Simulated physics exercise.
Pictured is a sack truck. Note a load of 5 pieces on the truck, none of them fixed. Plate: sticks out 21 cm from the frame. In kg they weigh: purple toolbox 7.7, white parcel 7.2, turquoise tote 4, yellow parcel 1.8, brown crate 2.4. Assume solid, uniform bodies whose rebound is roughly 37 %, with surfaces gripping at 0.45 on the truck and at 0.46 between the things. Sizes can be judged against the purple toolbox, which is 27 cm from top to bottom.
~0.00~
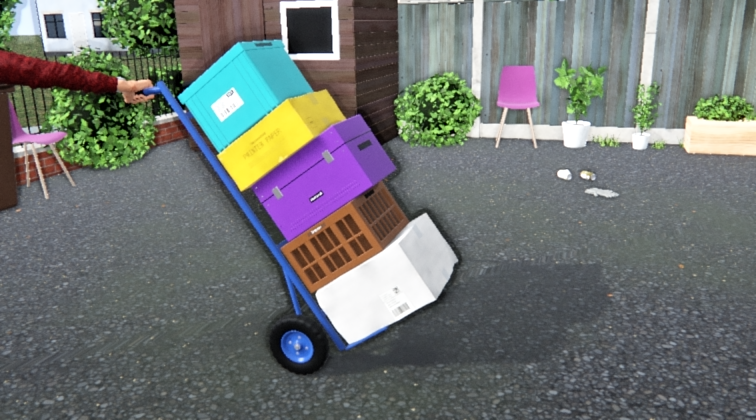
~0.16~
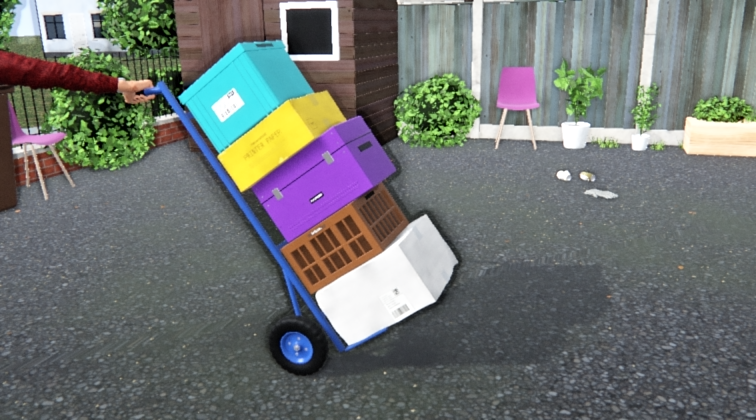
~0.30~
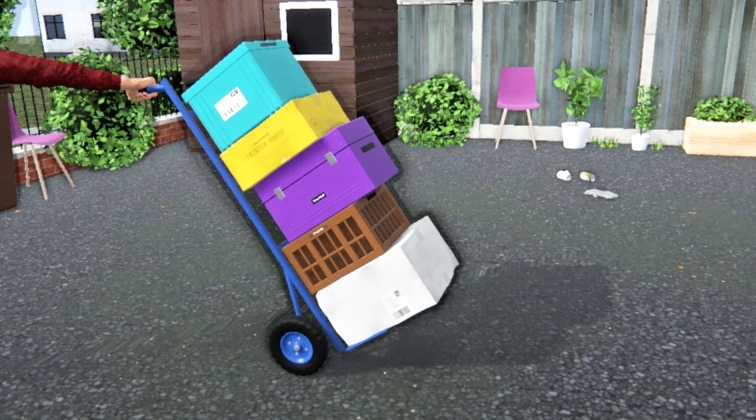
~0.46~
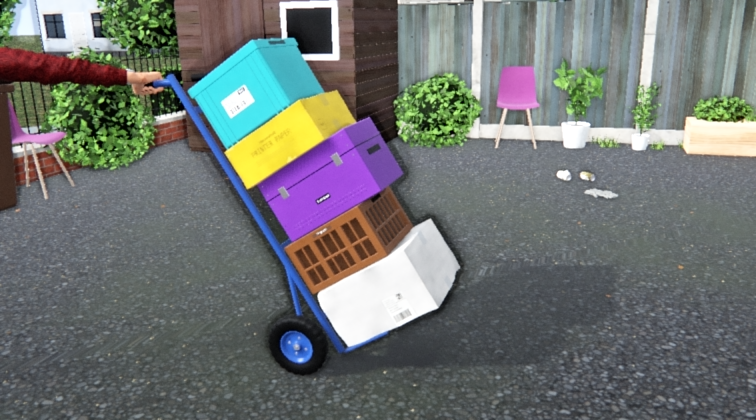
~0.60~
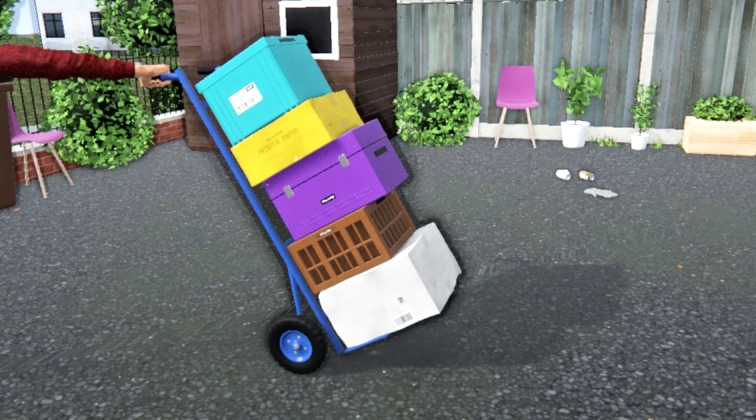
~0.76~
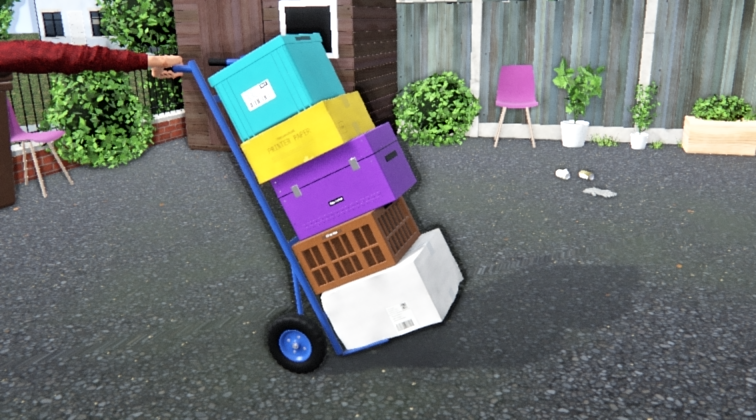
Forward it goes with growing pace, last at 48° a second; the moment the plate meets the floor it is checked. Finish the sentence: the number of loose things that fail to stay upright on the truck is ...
... zero.
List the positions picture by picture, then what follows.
In the first frame, 35° short of upright; purple toolbox (325, 178); white parcel (389, 277).
In the second frame, 35° short of upright; brown crate (347, 236); turquoise tote (251, 97).
In the third frame, 34° short of upright; yellow parcel (288, 139); brown crate (349, 237).
In the fourth frame, 32° short of upright; turquoise tote (260, 93); yellow parcel (293, 138).
In the fifth frame, 30° short of upright; brown crate (354, 238); turquoise tote (268, 90).
In the sixth frame, 26° short of upright; purple toolbox (345, 181); white parcel (394, 288).
After 1.56 s, truck upright; purple toolbox tipped 3° from how it sat near (416, 216); white parcel tipped 3° from how it sat near (406, 326); turquoise tote tipped 3° from how it sat.
After 1.86 s, truck upright; purple toolbox tipped 11° from how it sat near (428, 214); turquoise tote tipped 11° from how it sat; yellow parcel tipped 11° from how it sat.
After 2.26 s, truck upright; purple toolbox slid 3 cm near (414, 215); turquoise tote slid 6 cm; yellow parcel slid 4 cm.
After 2.96 s, truck upright; purple toolbox slid 2 cm near (412, 215); turquoise tote slid 5 cm; yellow parcel slid 4 cm.
At rest (4.3 s), all 5 in place, give or take 10 cm. Seen from the same camera at the end, purple toolbox near (413, 215), white parcel near (406, 325).
